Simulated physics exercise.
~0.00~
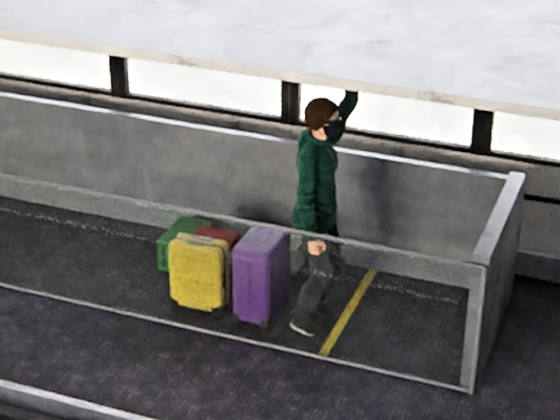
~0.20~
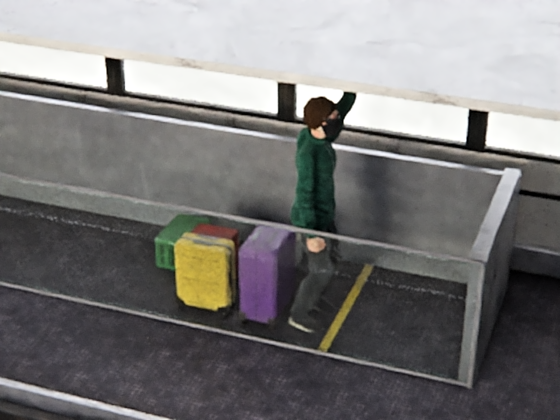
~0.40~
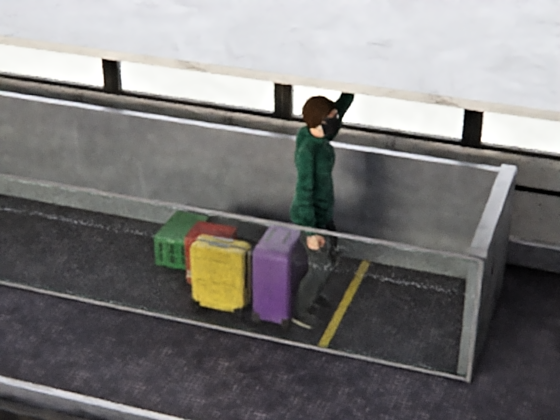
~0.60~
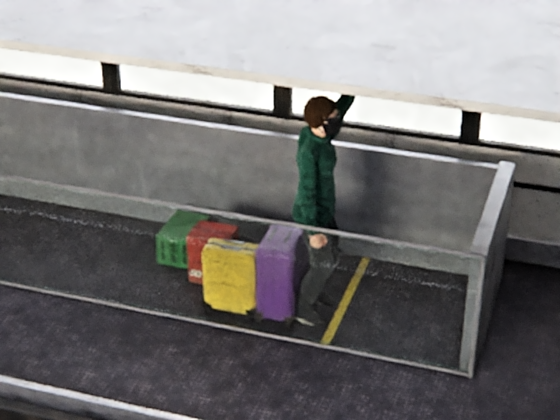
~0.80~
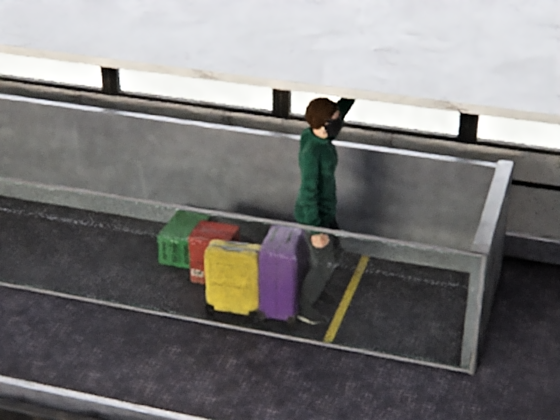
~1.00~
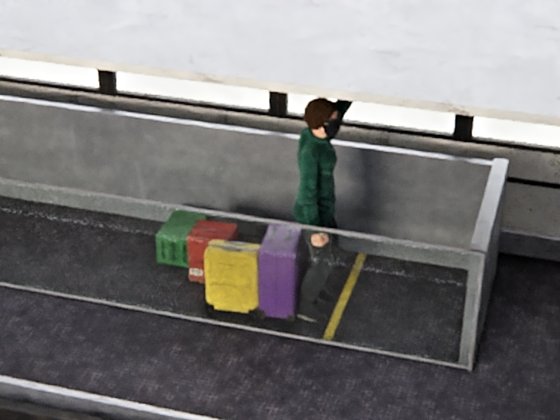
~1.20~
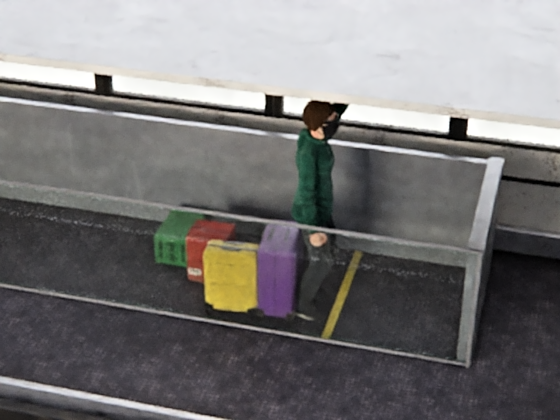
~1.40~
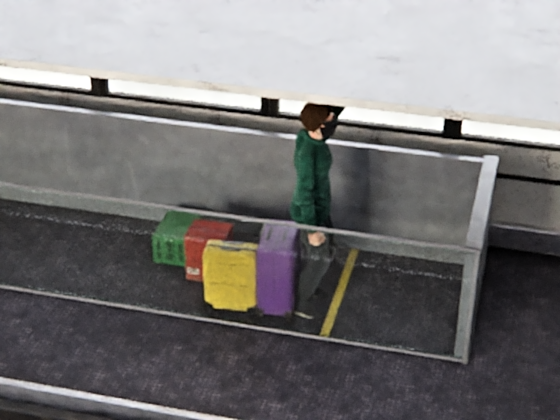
At first, a masked traveller in a green top stands with one arm raised in a grey, low-walled bay, beside a yellow wheeled case and a taller purple one, with green and red luggage behind them. The two upright cases roll a short way to the right, toward the yellow line on the dark floor. As they shift, more of the red piece comes into view behind the yellow case. The purple case then stops close to the traveller's legs, and the yellow one settles right beside it. Both stay upright and still, ending short of the yellow line, while the traveller keeps standing in place.
